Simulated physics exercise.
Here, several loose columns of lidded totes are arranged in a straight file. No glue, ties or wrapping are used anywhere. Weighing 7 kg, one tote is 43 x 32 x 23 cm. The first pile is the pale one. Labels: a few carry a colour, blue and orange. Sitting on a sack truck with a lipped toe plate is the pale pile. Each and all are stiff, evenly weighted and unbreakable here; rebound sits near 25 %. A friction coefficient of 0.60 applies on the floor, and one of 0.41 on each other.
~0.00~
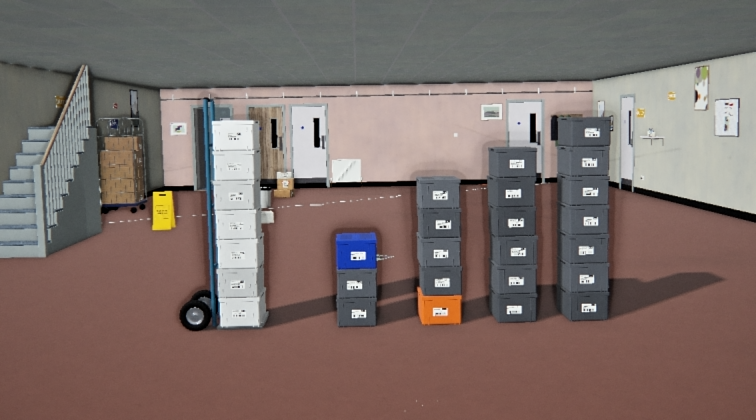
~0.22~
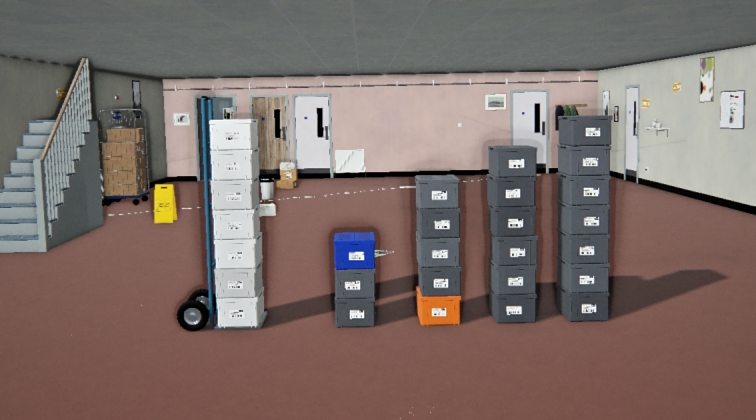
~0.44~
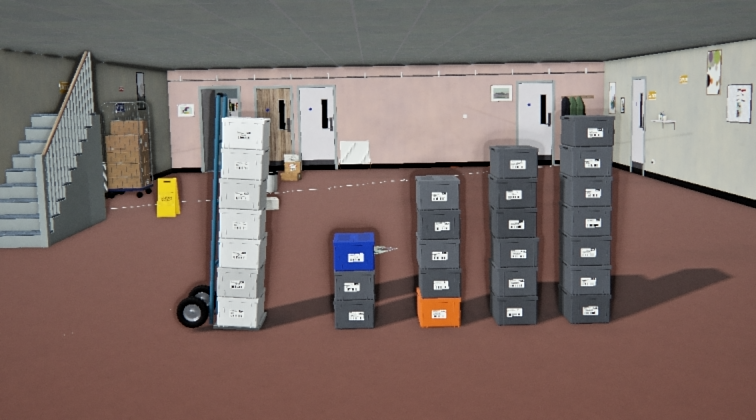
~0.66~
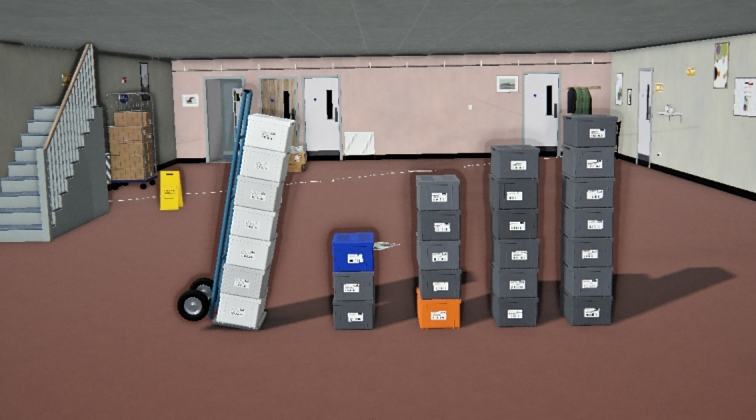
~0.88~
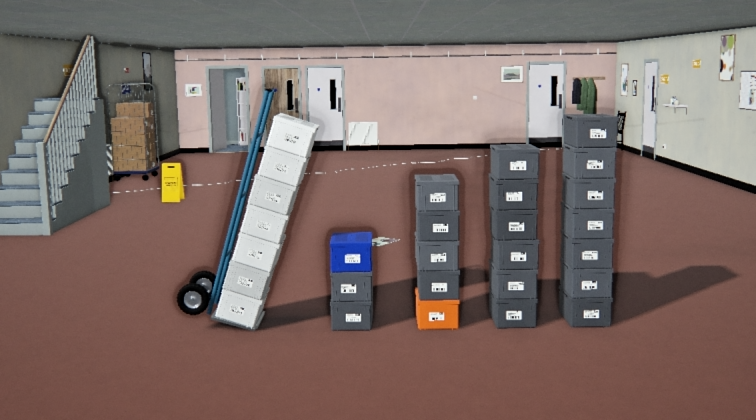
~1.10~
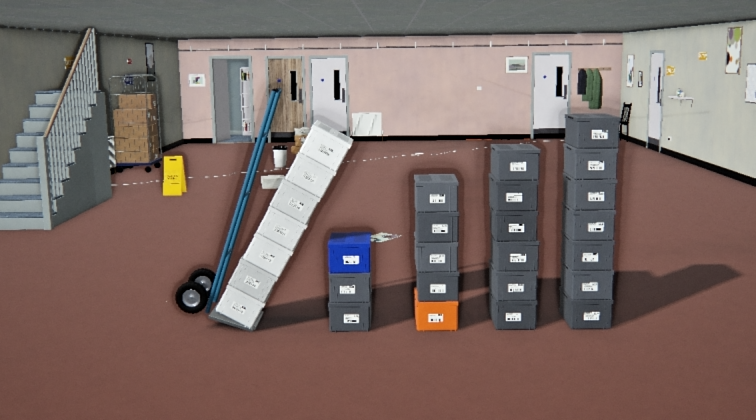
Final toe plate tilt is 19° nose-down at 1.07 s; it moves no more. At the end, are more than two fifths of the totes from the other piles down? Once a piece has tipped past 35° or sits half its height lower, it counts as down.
No.
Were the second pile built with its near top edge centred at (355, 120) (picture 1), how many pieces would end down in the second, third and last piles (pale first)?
Then second 7, third 5, last 7.
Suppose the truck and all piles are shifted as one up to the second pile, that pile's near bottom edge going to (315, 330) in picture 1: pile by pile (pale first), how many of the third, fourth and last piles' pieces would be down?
Down per pile: Third 0, fourth 0, last 0.
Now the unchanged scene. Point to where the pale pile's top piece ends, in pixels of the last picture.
Look for the top piece around pixel (401, 215).
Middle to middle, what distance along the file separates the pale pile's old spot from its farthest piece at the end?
130 cm.
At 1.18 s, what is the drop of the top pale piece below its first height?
The top piece is some 20 centimetres lower than at the start.
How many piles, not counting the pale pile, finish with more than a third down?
Tally: 0.
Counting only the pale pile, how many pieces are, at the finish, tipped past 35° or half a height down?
Count: 7 pale pieces.
After 1.18 s, 2 of the pale pile down; none of the 21 other totes down.
After 1.30 s, 7 of the pale pile down; none of the 21 other totes down.
After 1.48 s, 7 of the pale pile down; none of the 21 other totes down, 3 disturbed; blue tote 46 mm from its place.
After 1.68 s, 7 of the pale pile down; none of the 21 other totes down, 8 disturbed; blue tote 9 cm from its place.
In the end (2.3 s), 7 of the pale pile down; none of the 21 other totes down, 7 disturbed; orange tote unmoved; blue tote 9 cm from its place. That is 0 per cent. From the last view, middles, orange tote near (436, 309), blue tote near (362, 253).
